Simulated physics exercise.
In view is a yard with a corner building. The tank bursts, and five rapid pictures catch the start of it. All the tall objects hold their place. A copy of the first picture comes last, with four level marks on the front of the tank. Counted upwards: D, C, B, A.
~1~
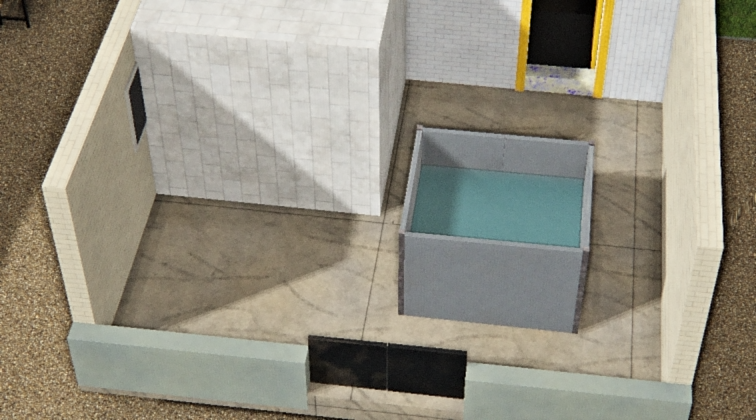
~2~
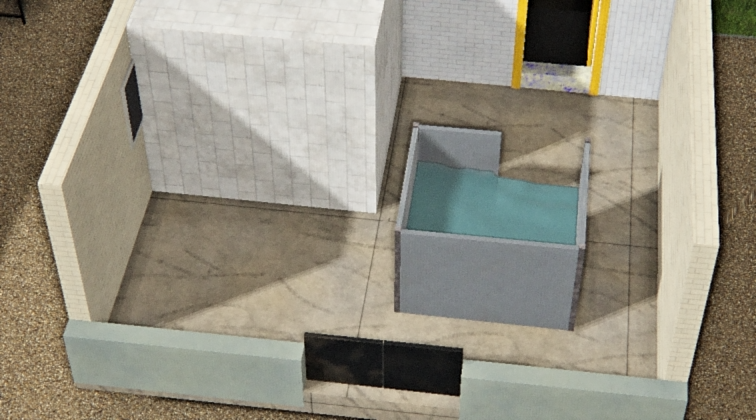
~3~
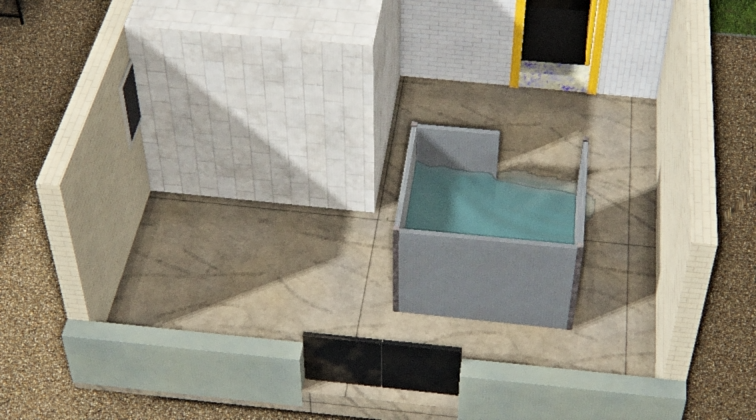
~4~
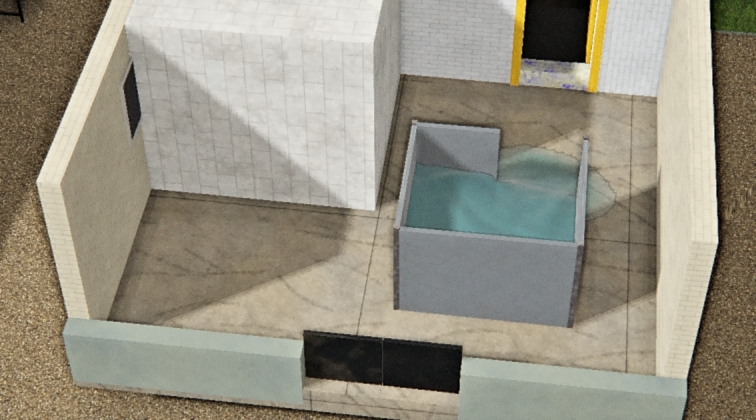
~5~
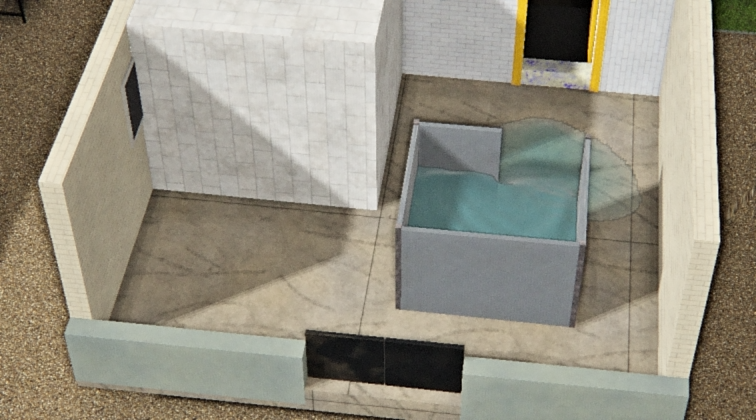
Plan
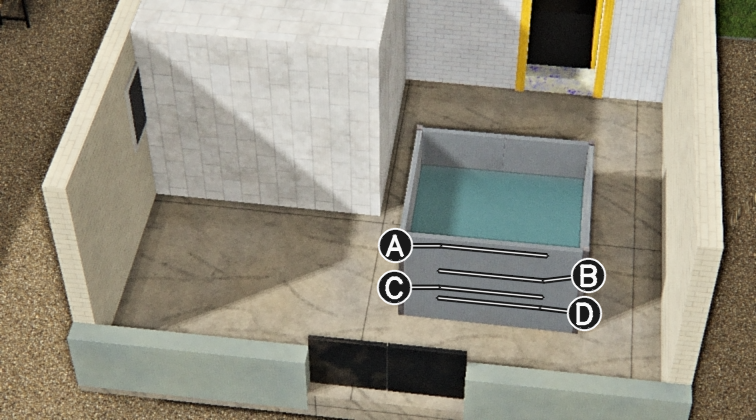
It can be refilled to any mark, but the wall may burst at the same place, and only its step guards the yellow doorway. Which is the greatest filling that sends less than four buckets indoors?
That is mark C.
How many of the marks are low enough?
Two of them.
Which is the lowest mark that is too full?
Here it is mark B.
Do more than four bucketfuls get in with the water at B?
Yes.
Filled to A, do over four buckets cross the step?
Yes.
On the marked copy, A at (493, 250); B at (491, 275); C at (490, 292); D at (489, 302); from the bottom up D, C, B, A.
For mark A, dozens of bucketfuls pour in.
For mark B, about 11 bucketfuls get in.
For mark C, a splash gets over, under a bucket.
For mark D, nothing gets over.
